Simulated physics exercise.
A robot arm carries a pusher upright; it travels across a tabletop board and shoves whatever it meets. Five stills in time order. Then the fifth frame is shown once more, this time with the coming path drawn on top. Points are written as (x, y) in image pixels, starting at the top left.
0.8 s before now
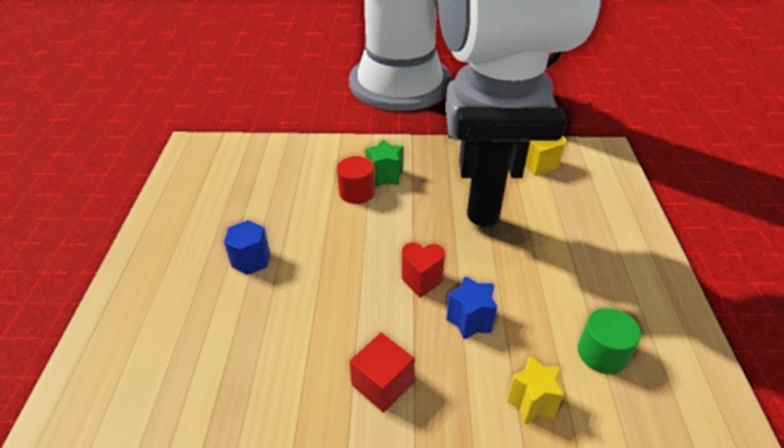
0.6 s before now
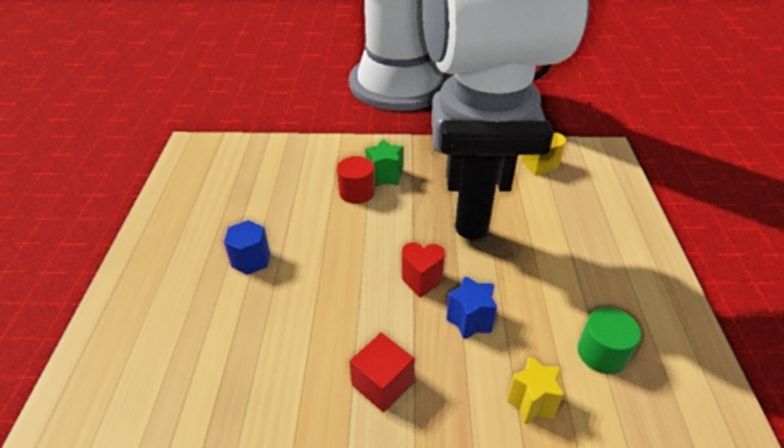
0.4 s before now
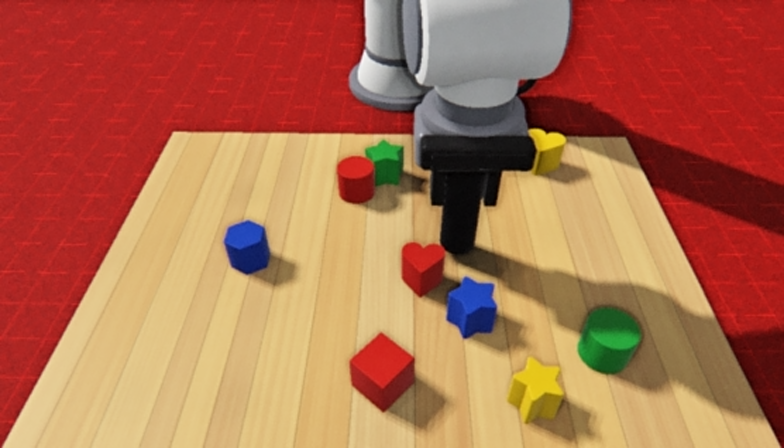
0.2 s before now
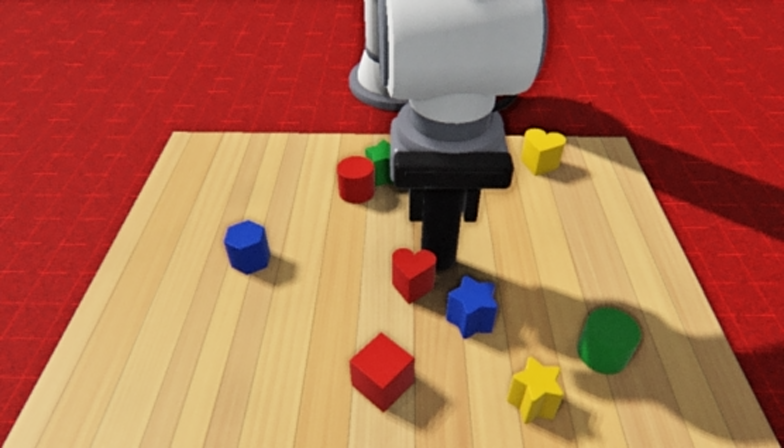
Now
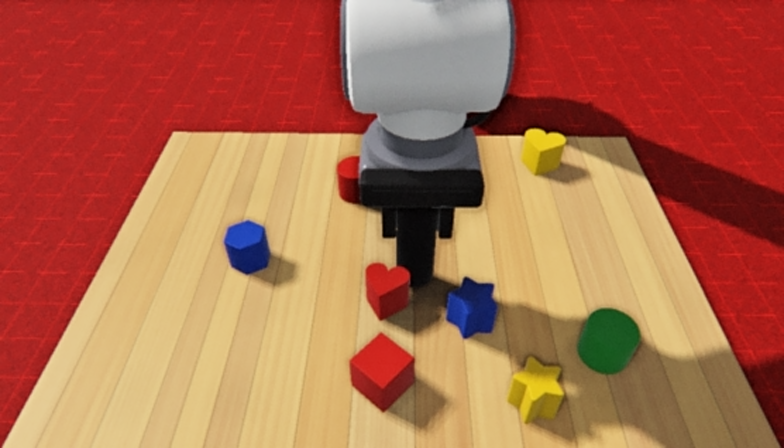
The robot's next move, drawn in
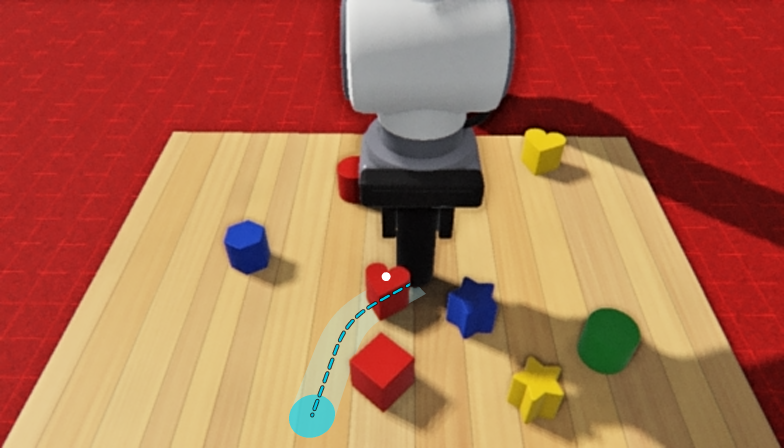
The clip opens on a wooden board scattered with red, blue, green and yellow blocks, with a robot arm holding a black pusher near the back. The arm slides the pusher forward and left, meets the red heart, and nudges it a short way left, toward the viewer.
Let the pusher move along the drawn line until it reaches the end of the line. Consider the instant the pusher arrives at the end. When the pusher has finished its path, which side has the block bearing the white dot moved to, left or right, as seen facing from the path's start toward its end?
Moves right.
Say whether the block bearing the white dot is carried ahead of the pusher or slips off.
Answer: Slipped away.
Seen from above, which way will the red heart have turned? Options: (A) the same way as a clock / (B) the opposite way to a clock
The one that fits is A, the same way as a clock.
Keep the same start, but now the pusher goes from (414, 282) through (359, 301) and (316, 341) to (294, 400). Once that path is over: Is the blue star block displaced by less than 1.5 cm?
Yes
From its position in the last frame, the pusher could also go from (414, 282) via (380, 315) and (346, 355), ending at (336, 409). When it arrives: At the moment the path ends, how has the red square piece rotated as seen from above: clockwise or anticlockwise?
The block spins anticlockwise.
The drawn path runs from (414, 282) by way of (366, 309) and (334, 355) to (312, 416); the dot is on the red heart.
On the path given first. One third of the way, pusher (365, 303); red heart (330, 305).
Two thirds of the way, pusher (333, 349); red heart (292, 328), turned 80° clockwise.
At the end, pusher (311, 409); red square piece not moved; red heart (290, 330), turned 95° clockwise.
